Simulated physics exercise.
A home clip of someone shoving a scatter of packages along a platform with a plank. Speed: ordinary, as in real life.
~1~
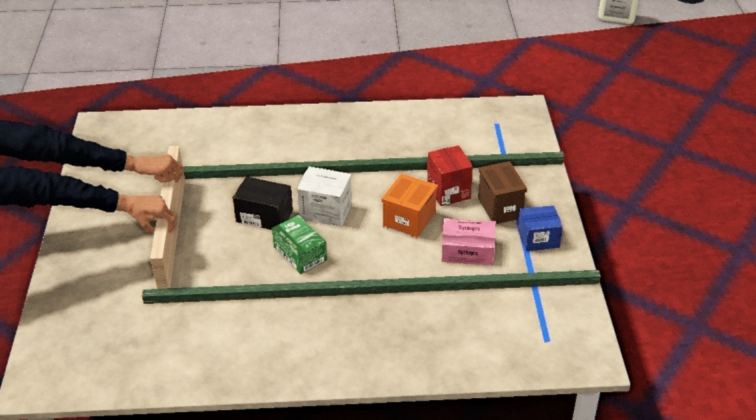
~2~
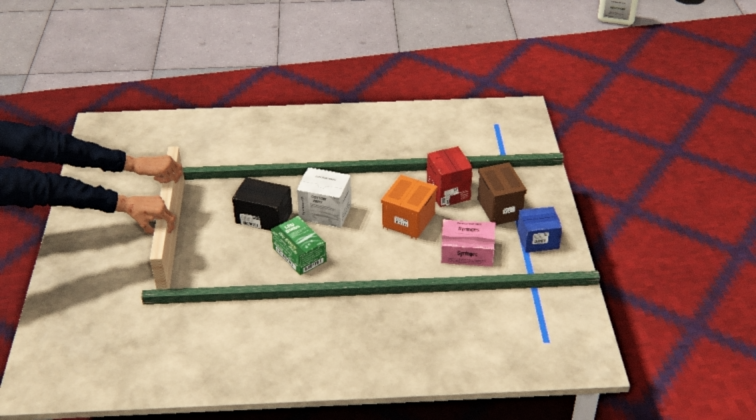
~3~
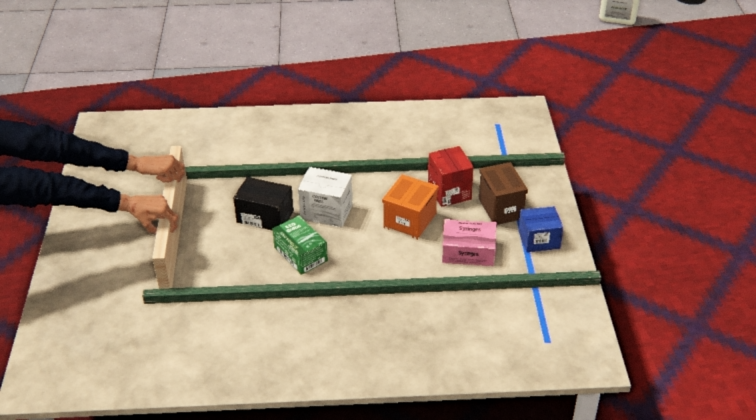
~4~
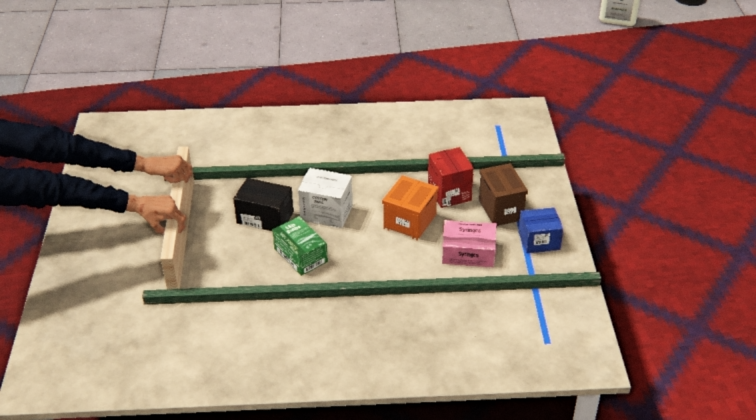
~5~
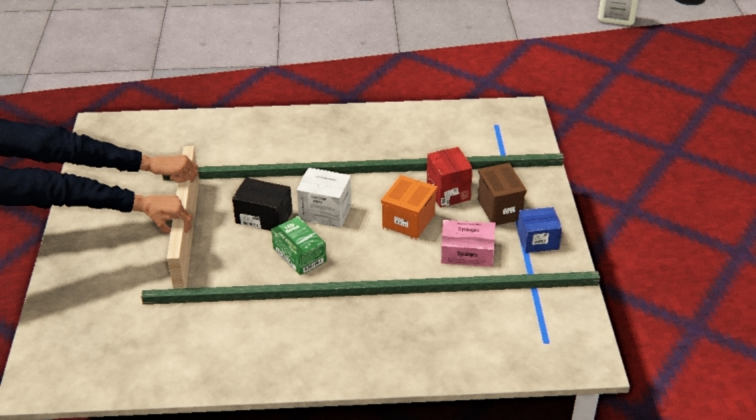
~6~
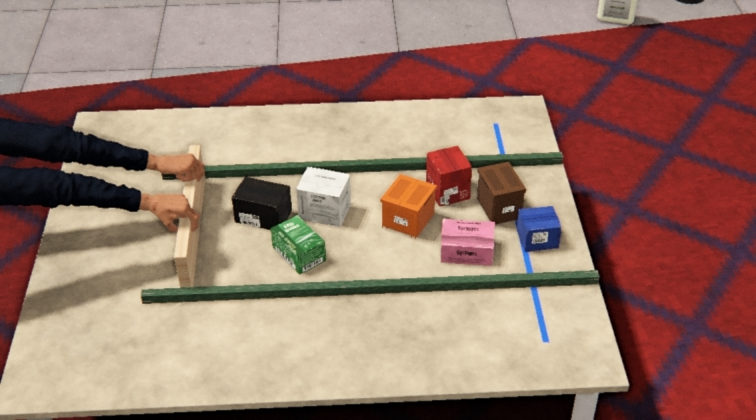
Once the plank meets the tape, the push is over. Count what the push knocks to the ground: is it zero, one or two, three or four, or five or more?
The count that fall off is at least three and at most four.
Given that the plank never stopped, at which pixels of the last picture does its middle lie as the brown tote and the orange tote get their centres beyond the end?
First one: Around (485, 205). Other one: Around (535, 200).
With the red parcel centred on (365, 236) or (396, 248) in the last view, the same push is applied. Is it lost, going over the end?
In turn it stays put; stays put.
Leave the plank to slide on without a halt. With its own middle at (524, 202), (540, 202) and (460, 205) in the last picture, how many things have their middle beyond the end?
Per position: 5 / 6 / 0.
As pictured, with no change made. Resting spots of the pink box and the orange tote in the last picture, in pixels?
Near (586, 241) and (565, 205).
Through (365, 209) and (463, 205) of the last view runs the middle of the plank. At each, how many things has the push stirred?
It comes to 6 for the first spot, 8 for the other.
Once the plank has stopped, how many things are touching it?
2 end up touching it.
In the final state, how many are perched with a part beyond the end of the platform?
Counting them gives 2.
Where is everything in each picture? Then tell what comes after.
Blue parcel (540, 228); brown tote (501, 194); pink box (469, 242); plank (169, 217); tape (519, 220), in the first frame.
Brown tote (501, 195); plank (169, 217), in the second frame.
Pink box (469, 243); white box (326, 197), in the third frame.
Blue parcel (541, 230); green box (300, 246), in the fourth frame.
Brown tote (501, 195); black parcel (263, 205), in the fifth frame.
Blue parcel (539, 229); brown tote (500, 194); pink box (467, 242); plank (191, 216); tape (518, 220), in the sixth frame.
Early on, none off yet; blue parcel at rest near (539, 229); brown tote at rest near (500, 194); pink box at rest near (467, 242).
A while later, none off yet; blue parcel at rest near (539, 229); brown tote travelled a little near (521, 196); pink box moving near (470, 244).
Further along, none off yet; blue parcel travelled about its own width near (566, 230); brown tote travelled about its own width near (552, 194); pink box travelled about its own width near (525, 243).
Finally, the number that fall off is three or four; lost, white box, red parcel, brown tote and blue parcel.
